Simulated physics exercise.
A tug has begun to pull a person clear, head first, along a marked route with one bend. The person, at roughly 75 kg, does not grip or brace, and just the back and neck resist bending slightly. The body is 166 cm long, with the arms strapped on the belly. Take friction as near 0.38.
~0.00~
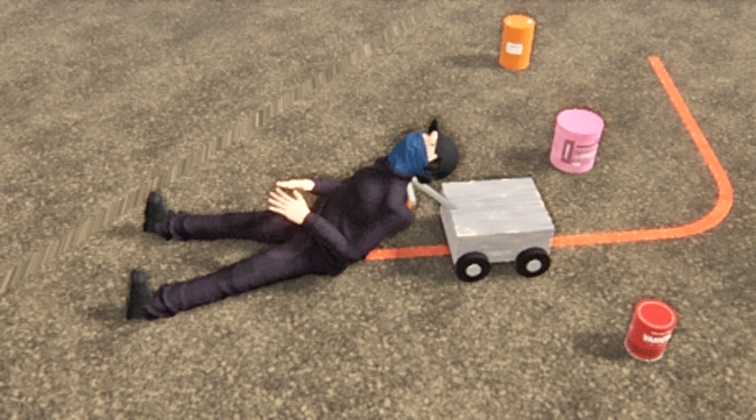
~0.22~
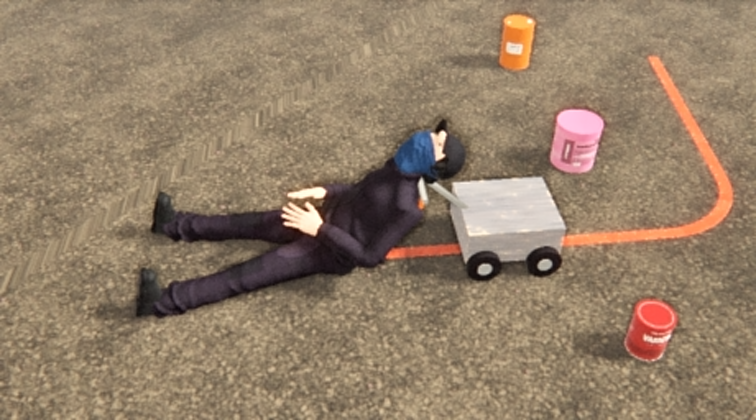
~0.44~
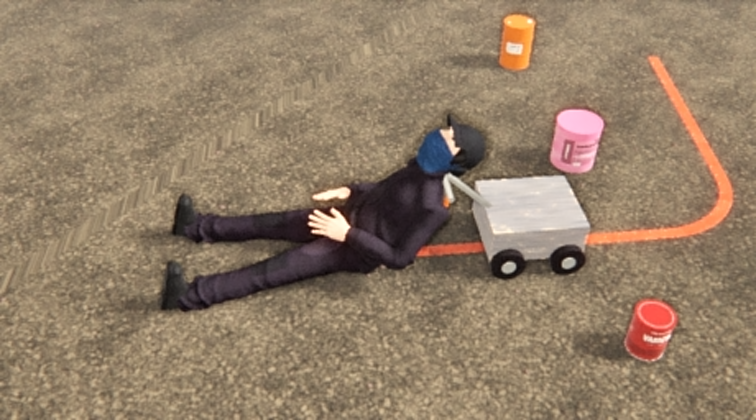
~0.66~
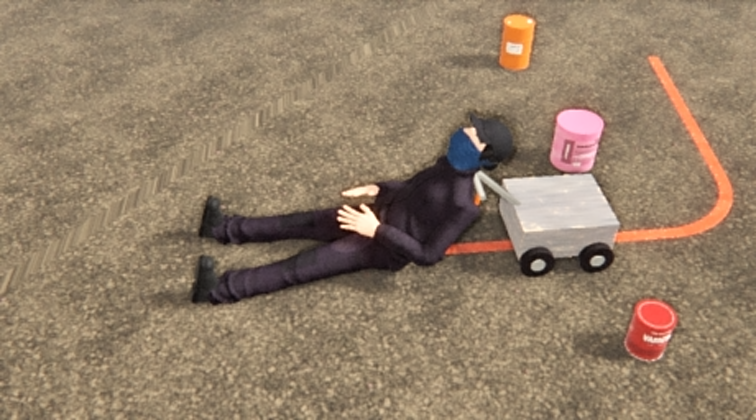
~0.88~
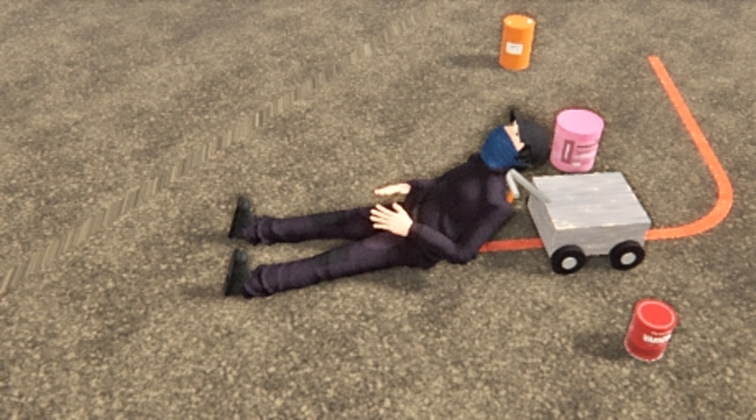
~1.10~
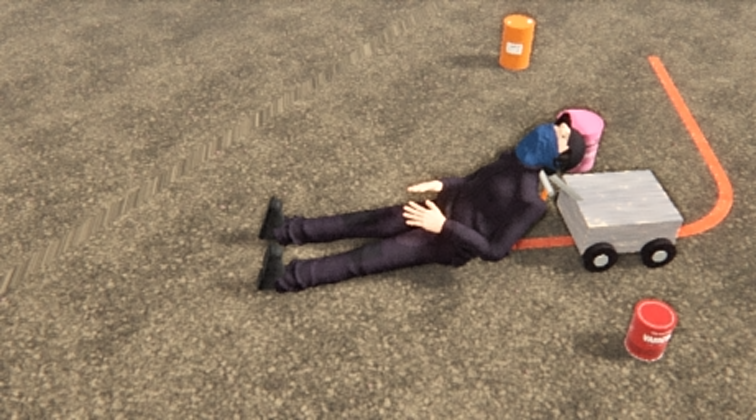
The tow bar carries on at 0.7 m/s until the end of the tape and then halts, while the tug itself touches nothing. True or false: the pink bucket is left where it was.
True.
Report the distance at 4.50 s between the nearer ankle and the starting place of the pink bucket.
Around 40 centimetres.
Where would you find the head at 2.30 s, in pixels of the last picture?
Head position: Roughly (740, 134) in the last view.
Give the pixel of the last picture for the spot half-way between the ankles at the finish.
Estimated position: Around (676, 146).
After 2.30 s the pink bucket is where it stood, near (576, 141) in the last picture's view; the orange bin where it stood; the nearer ankle is 97 cm from that spot.
After 3.00 s the pink bucket is where it stood, near (576, 141) in the last picture's view; the orange bin where it stood; the nearer ankle is 70 cm from that spot.
After 3.80 s the pink bucket is where it stood, near (576, 141) in the last picture's view; the nearer ankle is 52 cm from that spot.
After 4.50 s the pink bucket is where it stood, near (576, 141) in the last picture's view; the nearer ankle is 40 cm from that spot.
After 5.4 s, pink bucket stays put; orange bin stays put; red can stays put.
